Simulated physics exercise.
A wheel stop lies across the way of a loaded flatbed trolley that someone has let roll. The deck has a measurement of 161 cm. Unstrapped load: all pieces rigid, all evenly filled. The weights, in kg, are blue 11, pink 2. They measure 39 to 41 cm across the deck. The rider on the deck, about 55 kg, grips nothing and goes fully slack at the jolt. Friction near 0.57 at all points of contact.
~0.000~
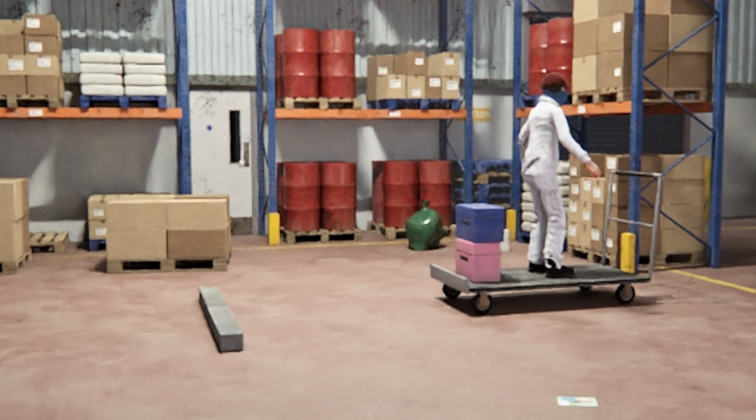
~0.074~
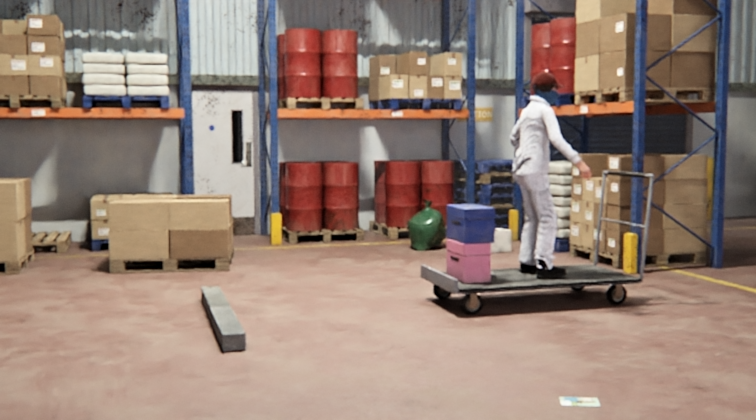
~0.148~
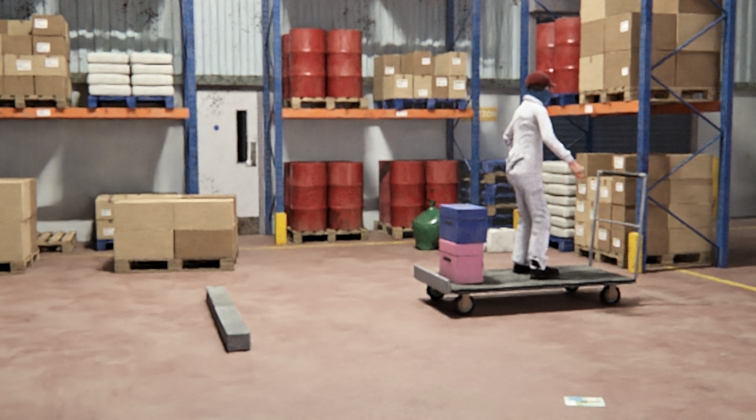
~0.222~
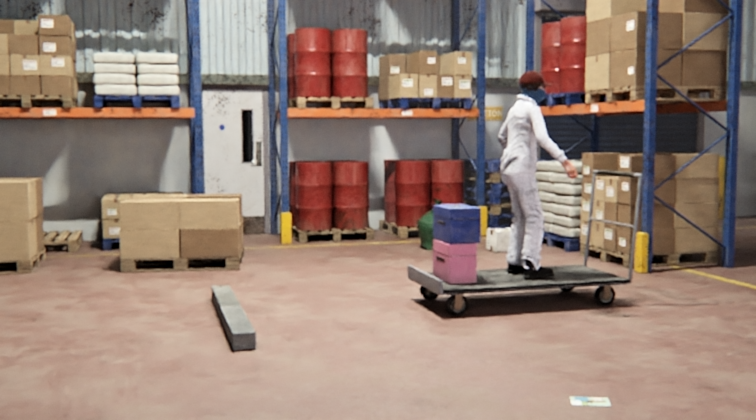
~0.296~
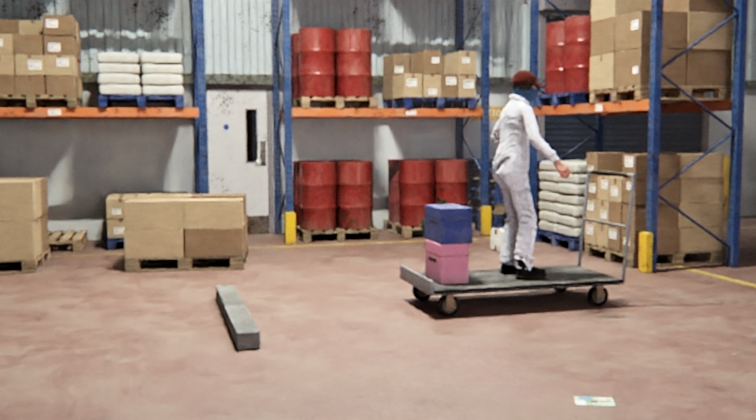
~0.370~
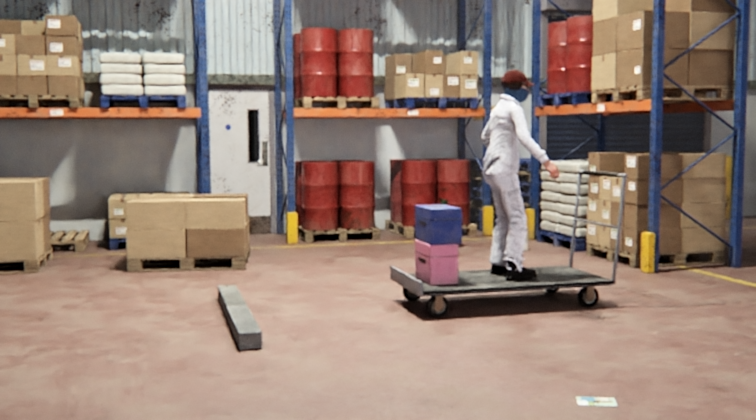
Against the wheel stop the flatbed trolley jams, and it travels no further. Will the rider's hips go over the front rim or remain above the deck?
The rider's hips remain above the deck.
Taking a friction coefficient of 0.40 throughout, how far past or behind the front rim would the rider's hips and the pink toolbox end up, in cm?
Both stay short of the rim, the hips by 50 cm and the pink one by 20 cm.
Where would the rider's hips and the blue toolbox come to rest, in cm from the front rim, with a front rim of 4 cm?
Result: Hips 10 cm past rim; blue 130 cm past rim.
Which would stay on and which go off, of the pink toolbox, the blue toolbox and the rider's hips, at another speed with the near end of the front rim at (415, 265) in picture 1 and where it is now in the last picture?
Then pink still riding, blue dropped, hips still riding.
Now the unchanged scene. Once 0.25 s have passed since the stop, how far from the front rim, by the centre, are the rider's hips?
Roughly 40 cm behind it.
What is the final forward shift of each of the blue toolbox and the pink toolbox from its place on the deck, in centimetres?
Forward shift in cm: Blue 85, pink 30.
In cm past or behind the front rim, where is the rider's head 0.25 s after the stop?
At that moment it sits around 60 cm behind the rim.
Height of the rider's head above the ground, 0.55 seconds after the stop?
90 cm.
Impact comes at 1.32 s.
After 1.57 s the rider's hips are 41 cm behind the rim, near (287, 202) in the last picture's view.
After 1.87 s the rider's hips are 9 cm behind the rim, near (246, 236) in the last picture's view.
After 2.32 s the rider's hips are 7 cm behind the rim, near (243, 237) in the last picture's view.
Final state at 5.1 s, past the rim, blue toolbox and pink toolbox; behind it, the rider's hips.
